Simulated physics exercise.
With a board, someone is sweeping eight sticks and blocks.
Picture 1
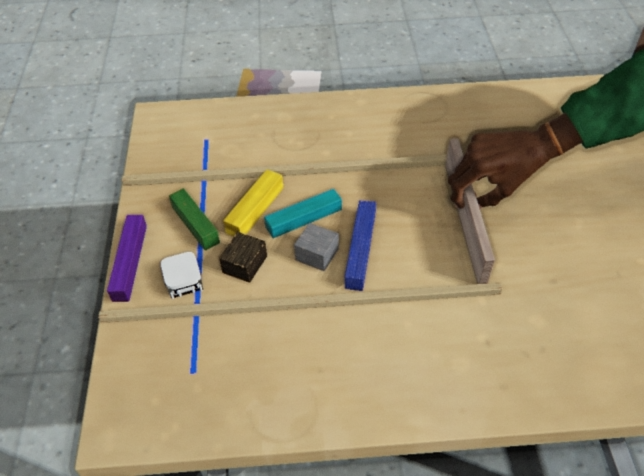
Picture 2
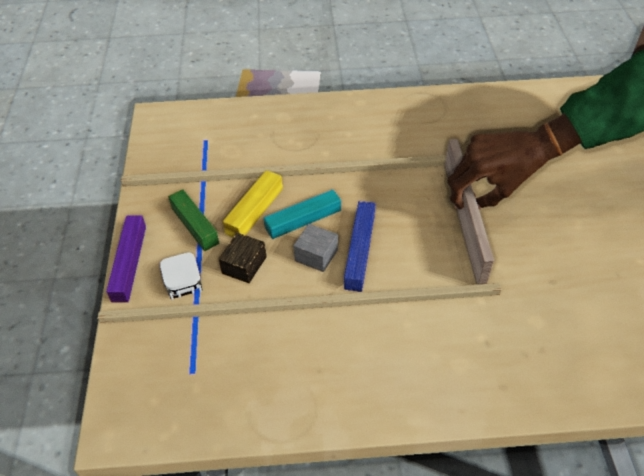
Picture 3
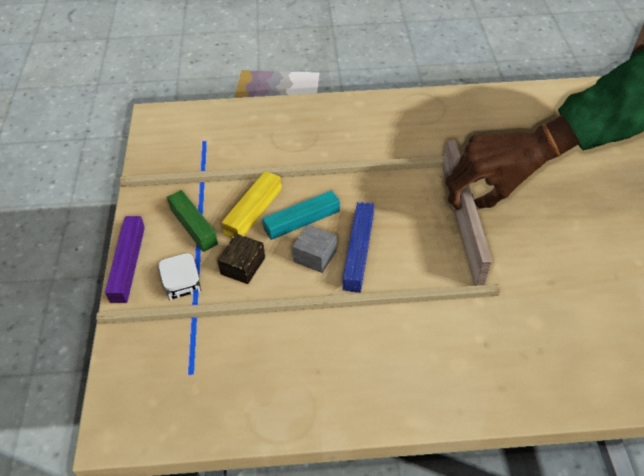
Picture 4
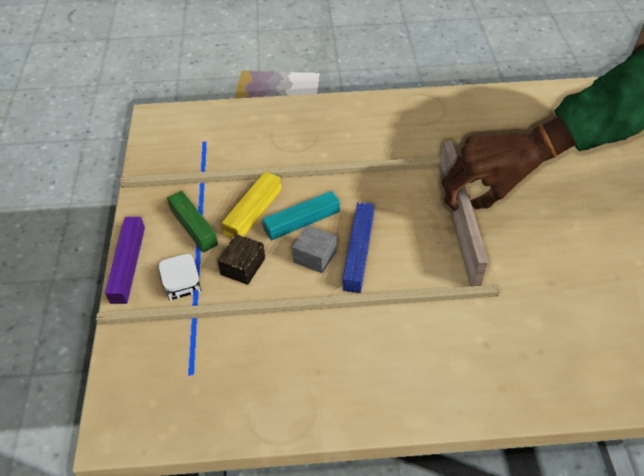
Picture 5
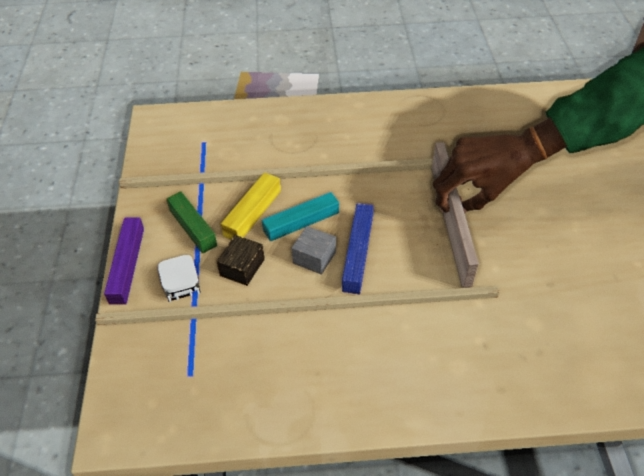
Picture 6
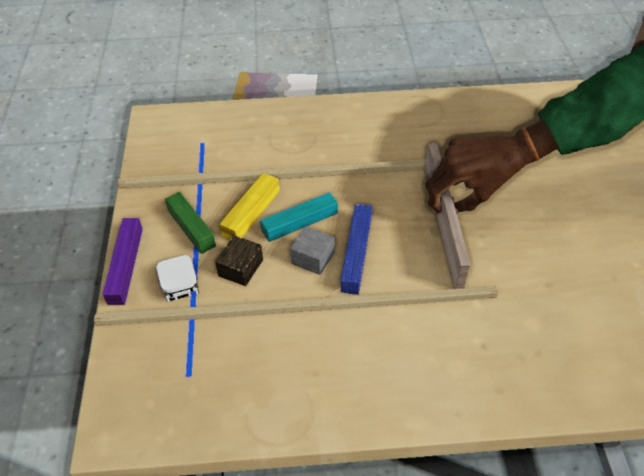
On a wooden tabletop, a hand sliding an upright board slightly left while eight coloured sticks and blocks lie still between rails.
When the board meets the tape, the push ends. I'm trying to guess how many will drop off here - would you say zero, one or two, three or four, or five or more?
Seems one or two of them come crashing down.
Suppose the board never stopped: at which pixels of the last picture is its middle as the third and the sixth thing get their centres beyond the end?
First: Around (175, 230). Next: Around (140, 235).
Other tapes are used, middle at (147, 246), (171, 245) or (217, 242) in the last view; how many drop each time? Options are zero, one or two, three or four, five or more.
Counts as listed: Three to four / three to four / just one or two.
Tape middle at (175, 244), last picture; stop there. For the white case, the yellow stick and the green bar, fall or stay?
As for the white case, it ends up falling; the yellow stick keeps its place; the green bar keeps its place.
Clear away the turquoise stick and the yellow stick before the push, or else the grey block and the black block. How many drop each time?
2 in the first case and 0 in the second.
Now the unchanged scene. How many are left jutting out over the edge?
I get 1.
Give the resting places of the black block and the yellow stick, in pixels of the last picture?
The black block ends at (124, 274) and the yellow stick at (165, 206).
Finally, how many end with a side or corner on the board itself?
Count recorded: 3.
Soon after, none off yet; purple stick at rest near (124, 260); white case at rest near (178, 279); green bar at rest near (190, 222).
Then, none off yet; purple stick moved a little near (109, 260); white case moved about its own width near (128, 282); green bar moved a little near (158, 219).
At rest, the number that fall off is one or two; fallen, white case and purple stick.
